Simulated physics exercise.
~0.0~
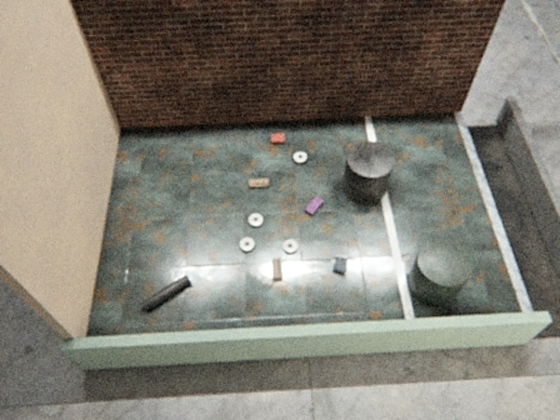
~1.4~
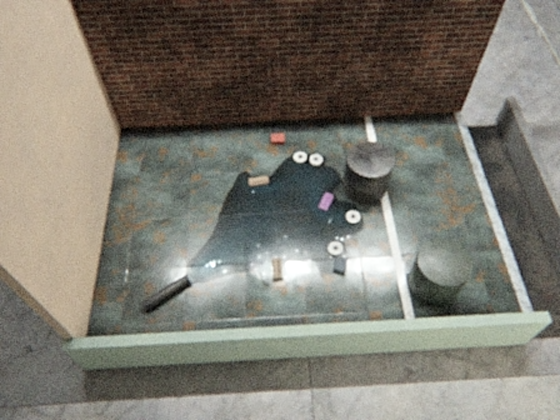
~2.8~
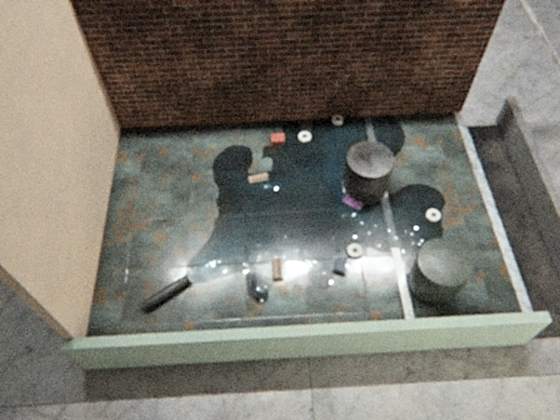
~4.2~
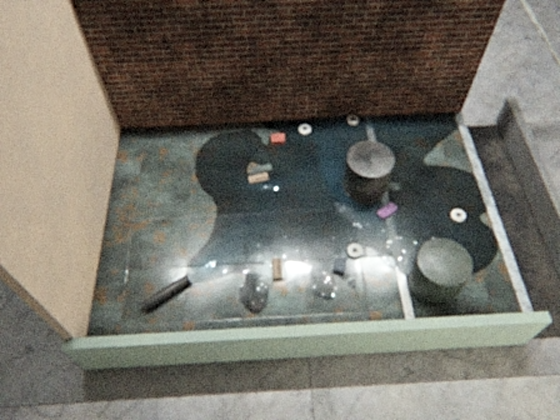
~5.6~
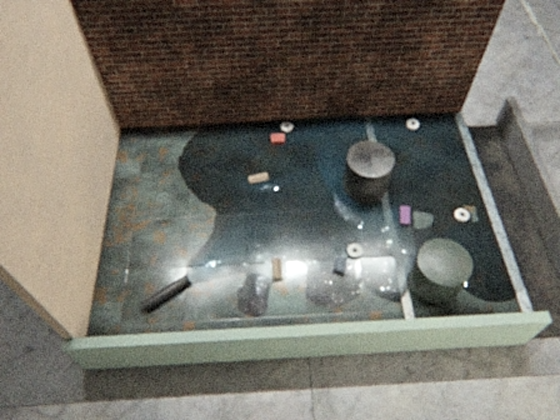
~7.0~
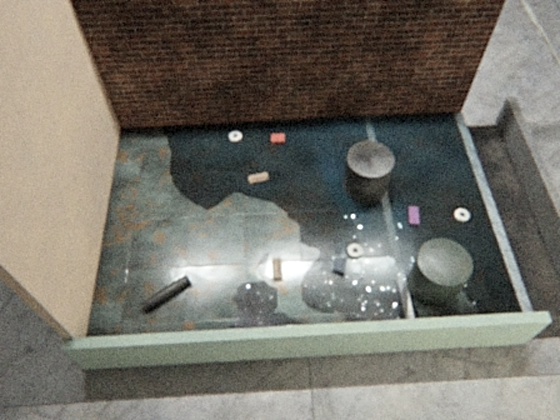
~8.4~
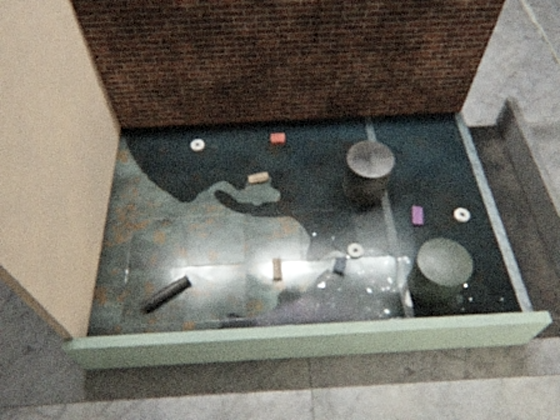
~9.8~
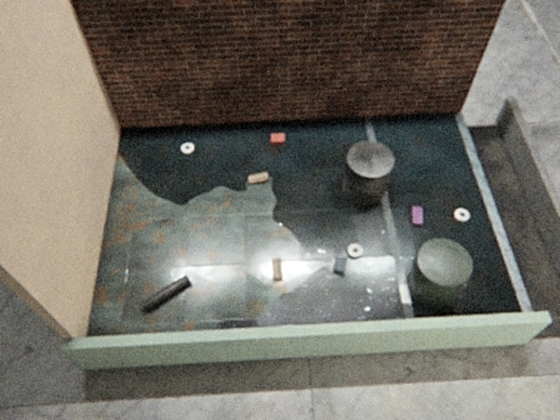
Water spreads over a walled floor and carries a purple block to rest past a stripe.
